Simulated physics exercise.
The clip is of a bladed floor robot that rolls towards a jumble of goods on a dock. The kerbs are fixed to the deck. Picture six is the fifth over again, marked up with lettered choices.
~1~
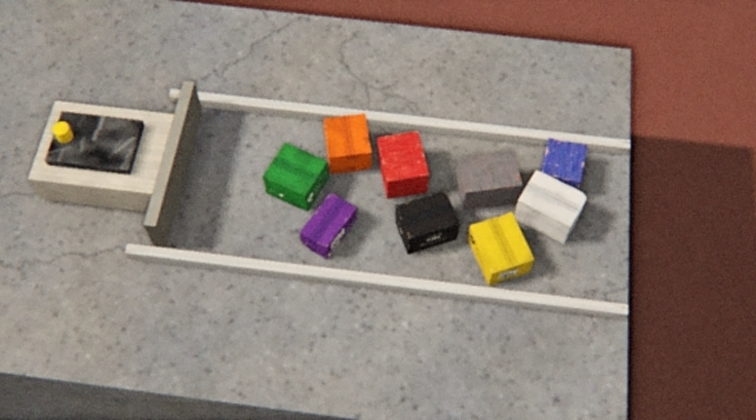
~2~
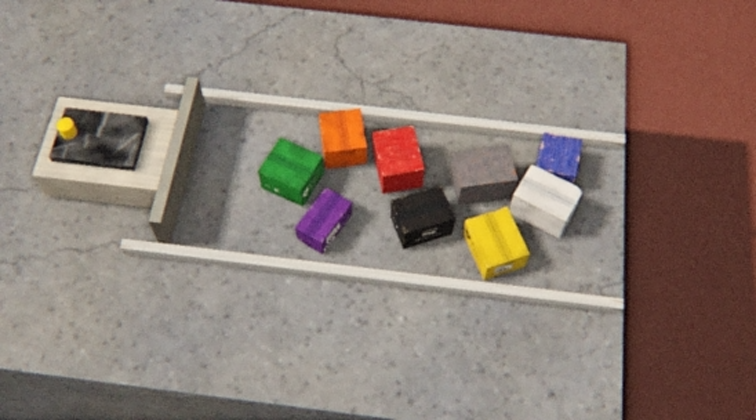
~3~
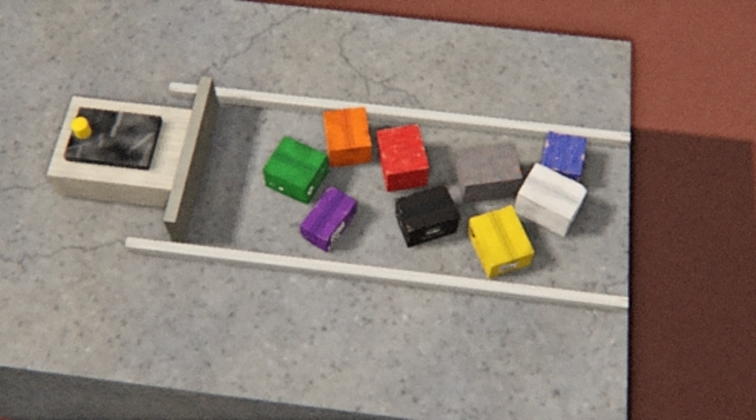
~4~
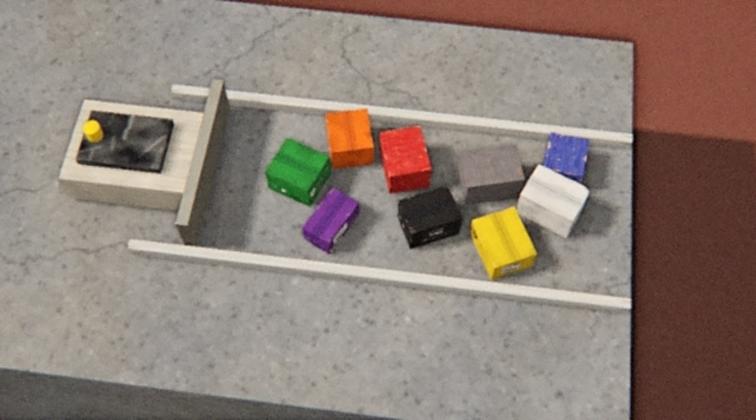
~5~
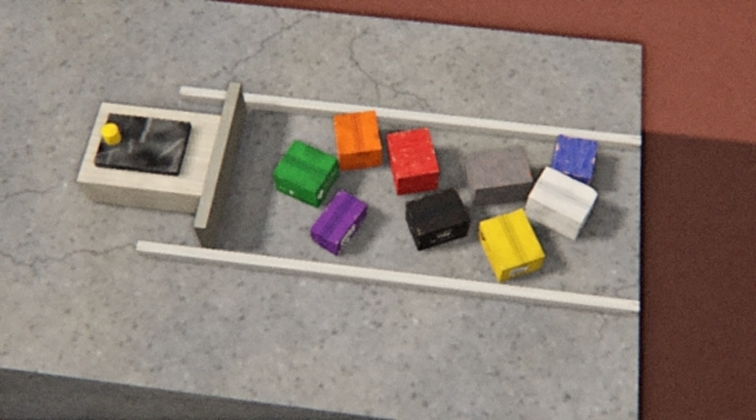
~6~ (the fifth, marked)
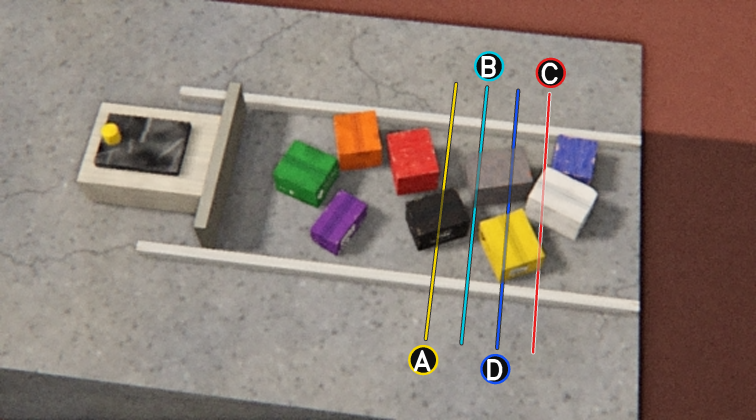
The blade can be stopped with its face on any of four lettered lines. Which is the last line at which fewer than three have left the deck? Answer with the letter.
It should halt at D.
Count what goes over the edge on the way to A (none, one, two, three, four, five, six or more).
In all, none.
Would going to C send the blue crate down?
By then, yes.
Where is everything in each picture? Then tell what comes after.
In the first picture, grey crate (488, 181); white parcel (550, 207); orange box (348, 143).
In the second picture, robot (106, 139); purple parcel (324, 220).
In the third picture, robot (120, 138); blue crate (562, 160).
In the fourth picture, robot (132, 141); yellow parcel (503, 244).
In the fifth picture, robot (150, 144); grey crate (498, 177); white parcel (561, 204); orange box (358, 140).
On the marked copy, A at (442, 203); B at (475, 206); C at (542, 214); D at (508, 210).
Following D. Soon after the start, robot (252, 156); orange box (374, 140); purple parcel (352, 232).
Later, robot (357, 168); white parcel (610, 219); blue crate (596, 163).
In the end, robot (437, 177); white parcel over the edge; grey crate (635, 204); one fallen.
As for the rest, A is within the limit but short; B is within the limit but short; C drops four.
